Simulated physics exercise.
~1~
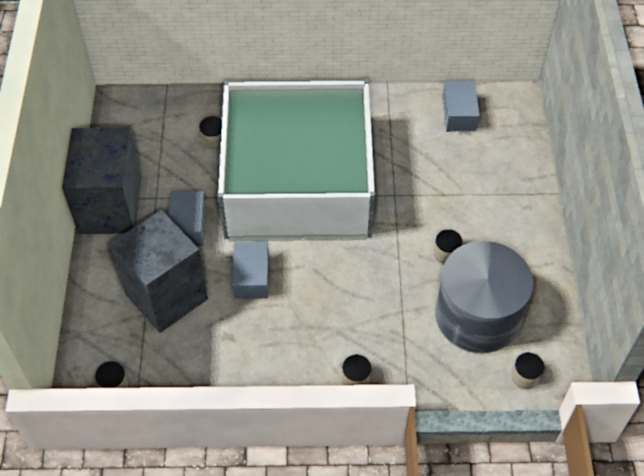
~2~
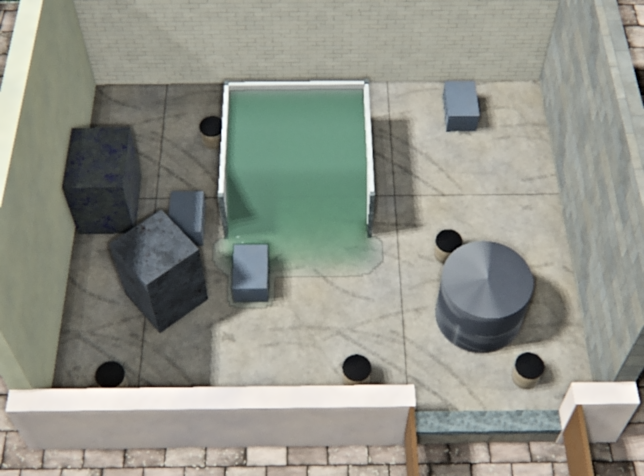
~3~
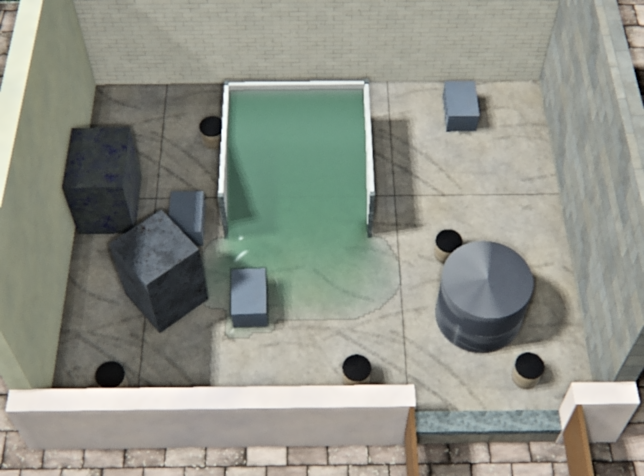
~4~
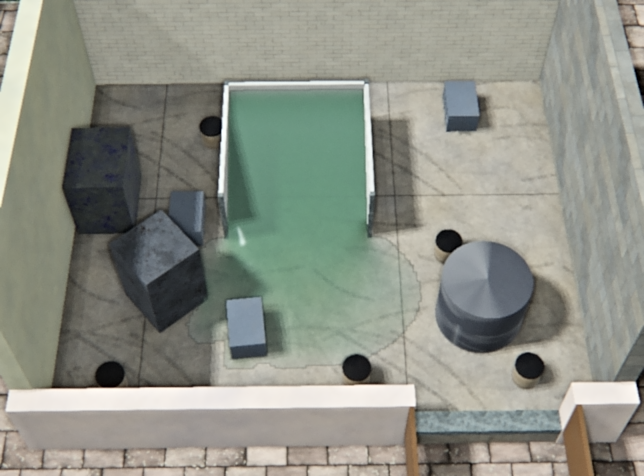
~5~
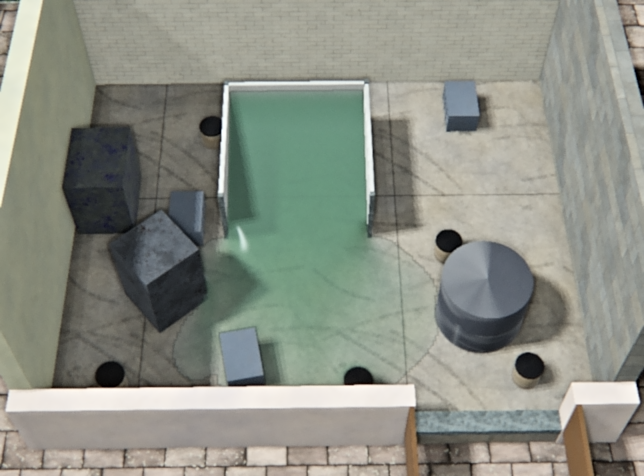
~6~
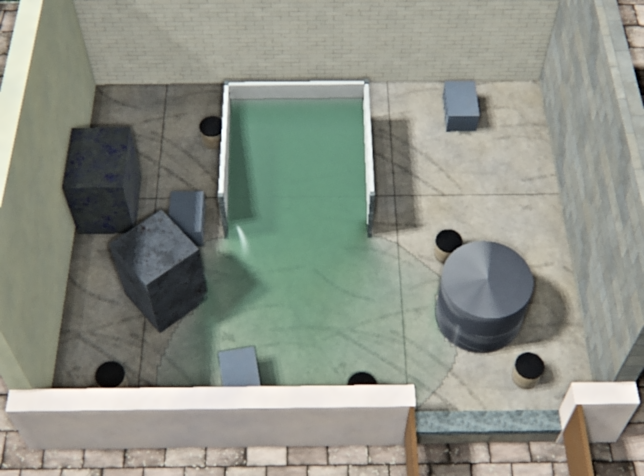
Green water pouring from an open-fronted white tank in a walled court, pushing a grey crate toward the low front wall.
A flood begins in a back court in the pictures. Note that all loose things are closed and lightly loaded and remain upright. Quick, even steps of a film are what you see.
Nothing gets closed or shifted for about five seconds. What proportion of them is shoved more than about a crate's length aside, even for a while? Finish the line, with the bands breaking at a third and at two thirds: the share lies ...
The share lies at two thirds or above.
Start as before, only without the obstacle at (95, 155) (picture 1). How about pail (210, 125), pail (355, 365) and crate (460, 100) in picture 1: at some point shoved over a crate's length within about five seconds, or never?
First one was driven off; second one was driven off; third one never went far.
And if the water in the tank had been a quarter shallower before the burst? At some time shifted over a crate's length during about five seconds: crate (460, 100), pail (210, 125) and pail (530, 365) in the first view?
Note, in sequence: Within that / within that / past that mark.
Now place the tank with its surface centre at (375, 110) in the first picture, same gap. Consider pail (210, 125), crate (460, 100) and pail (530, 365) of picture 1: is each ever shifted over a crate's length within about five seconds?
Item one not displaced far, item two not displaced far, item three not displaced far.
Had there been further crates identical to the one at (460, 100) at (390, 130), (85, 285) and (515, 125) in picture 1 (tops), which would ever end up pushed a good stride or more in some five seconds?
Twin one: Barely shifts; twin two: Slides well clear; twin three: Barely shifts.
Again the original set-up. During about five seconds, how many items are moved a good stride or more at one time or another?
The total here is 7.
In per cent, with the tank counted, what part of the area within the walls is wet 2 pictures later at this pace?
I'd say around 35 in a hundred.
A moment on, 1 of 8 are well off their spots; 2 afloat.
Next, 4 of 8 are well off their spots; 2 afloat.
Later, 4 of 8 are well off their spots; 3 afloat.
In the end, 7 of 8 are well off their spots, and 7 have been at some point; 5 afloat.
